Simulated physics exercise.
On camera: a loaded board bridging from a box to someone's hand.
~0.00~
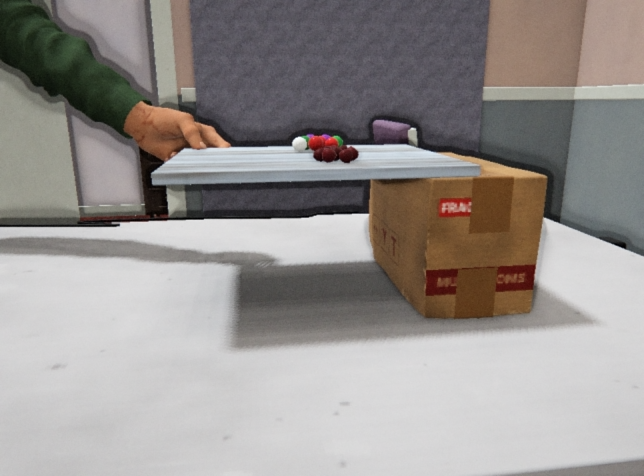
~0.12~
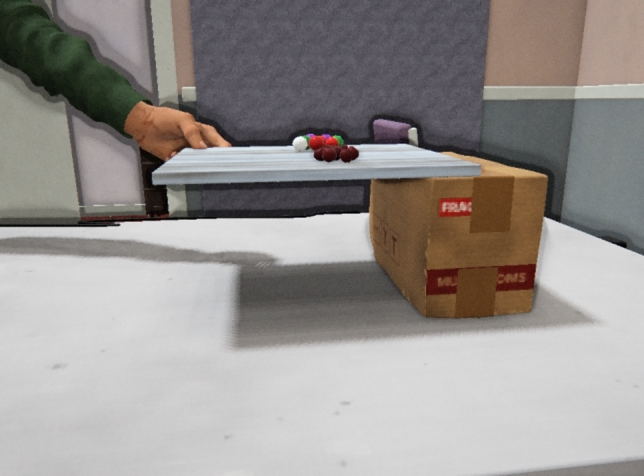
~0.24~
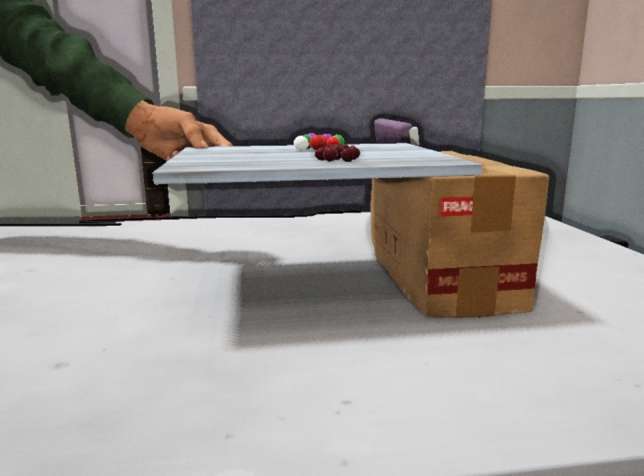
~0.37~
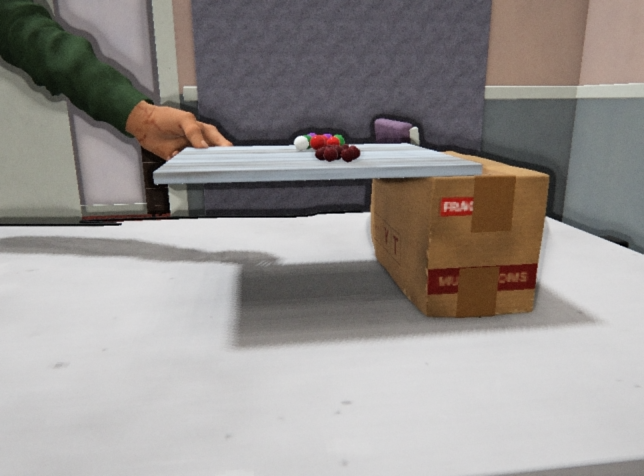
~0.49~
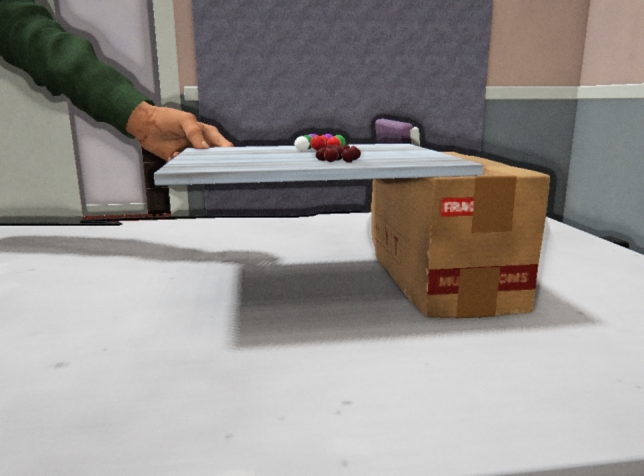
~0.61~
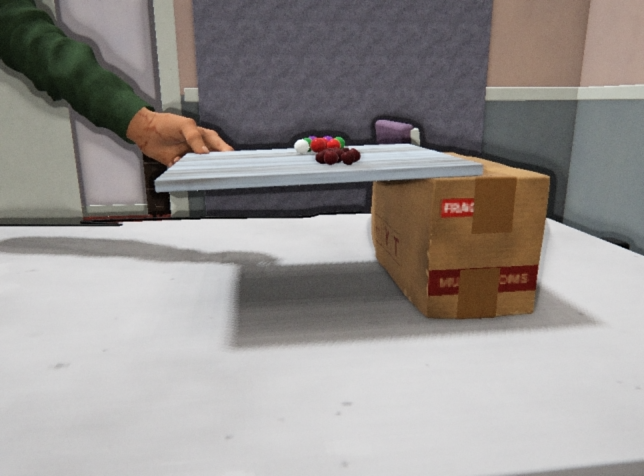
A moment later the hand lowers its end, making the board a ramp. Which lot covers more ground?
Lab note: The far-side lot outruns the other.
After 1.01 s, board sloping at 11°; near lot the whole lot still on the board; far lot the whole lot still on the board.
After 1.52 s, board sloping at 24°; near lot near two thirds still on the board; far lot mostly up to a board's length out.
After 2.06 s, board resting at 36°; near lot mostly up to a board's length out; far lot mostly one to two board lengths out.
In the end (4.0 s), board resting at 36°; near lot mostly up to a board's length out; far lot mostly more than two board lengths out, near half gone off the table; the far lot has gone farther.
